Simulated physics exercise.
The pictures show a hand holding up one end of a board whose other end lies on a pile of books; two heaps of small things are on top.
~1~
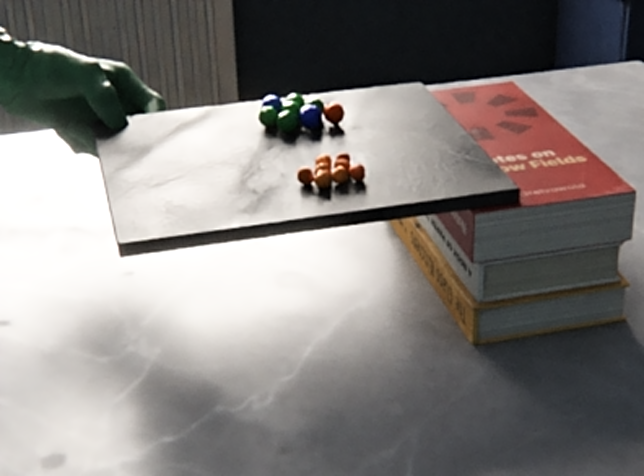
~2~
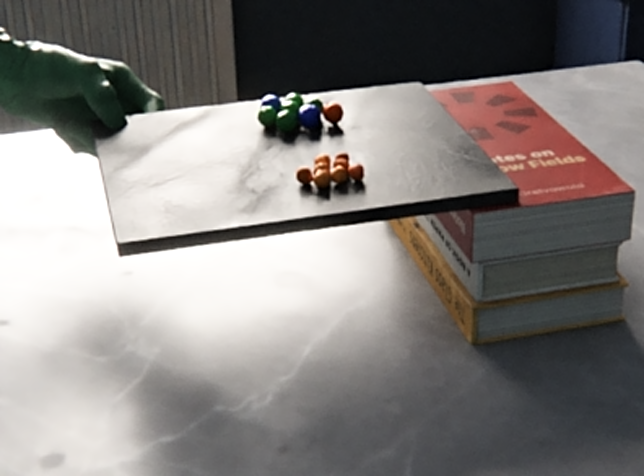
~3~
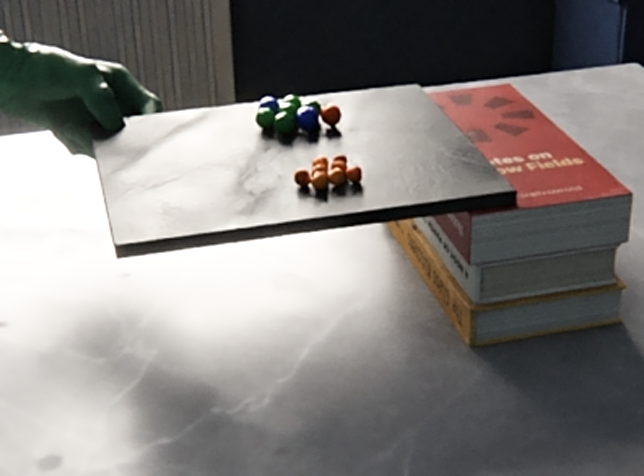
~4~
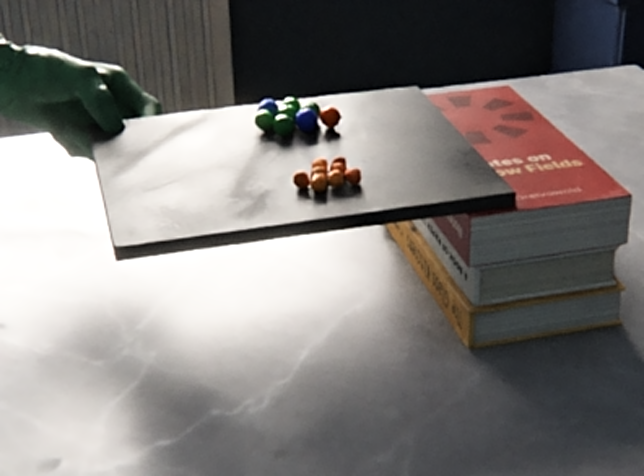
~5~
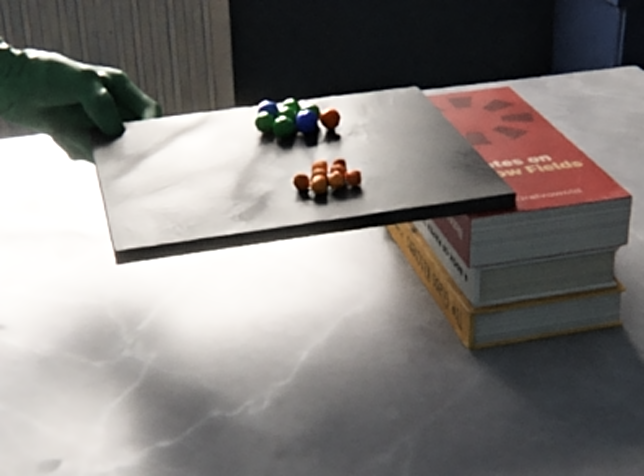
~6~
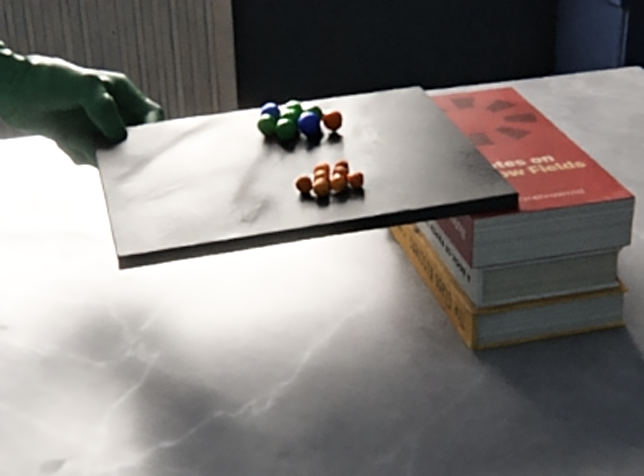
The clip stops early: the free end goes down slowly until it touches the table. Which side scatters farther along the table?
It is the back handful.
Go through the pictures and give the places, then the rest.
In the first frame, held end of the board at (131, 243), level; book pile at (495, 163), nearly half as high as the board is long; front handful at (324, 172), a few coated peanuts; back handful at (291, 112), a few glass marbles.
In the second frame, held end of the board at (130, 243), level; back handful at (291, 112).
In the third frame, held end of the board at (128, 245), level; front handful at (320, 173).
In the fourth frame, held end of the board at (127, 247), level; back handful at (288, 116).
In the fifth frame, held end of the board at (128, 250), level; front handful at (320, 177).
In the sixth frame, held end of the board at (131, 256), down by 1°; book pile at (494, 168); front handful at (322, 180), not moving; back handful at (290, 120), not moving.
Then, 0.56 s past the last view, board sloping at 16°; front handful all still on the board; back handful all still on the board.
Then, 1.05 s past the last view, board resting at 26°; front handful mostly less than half a board's length out; back handful mostly up to a board's length out.
Then, 1.46 s past the last view, board resting at 26°; front handful mostly less than half a board's length out; back handful mostly one to two board lengths out.
Finally, board resting at 26°; front handful mostly less than half a board's length out; back handful mostly more than two board lengths out, about a third gone off the table; the back handful has gone farther.
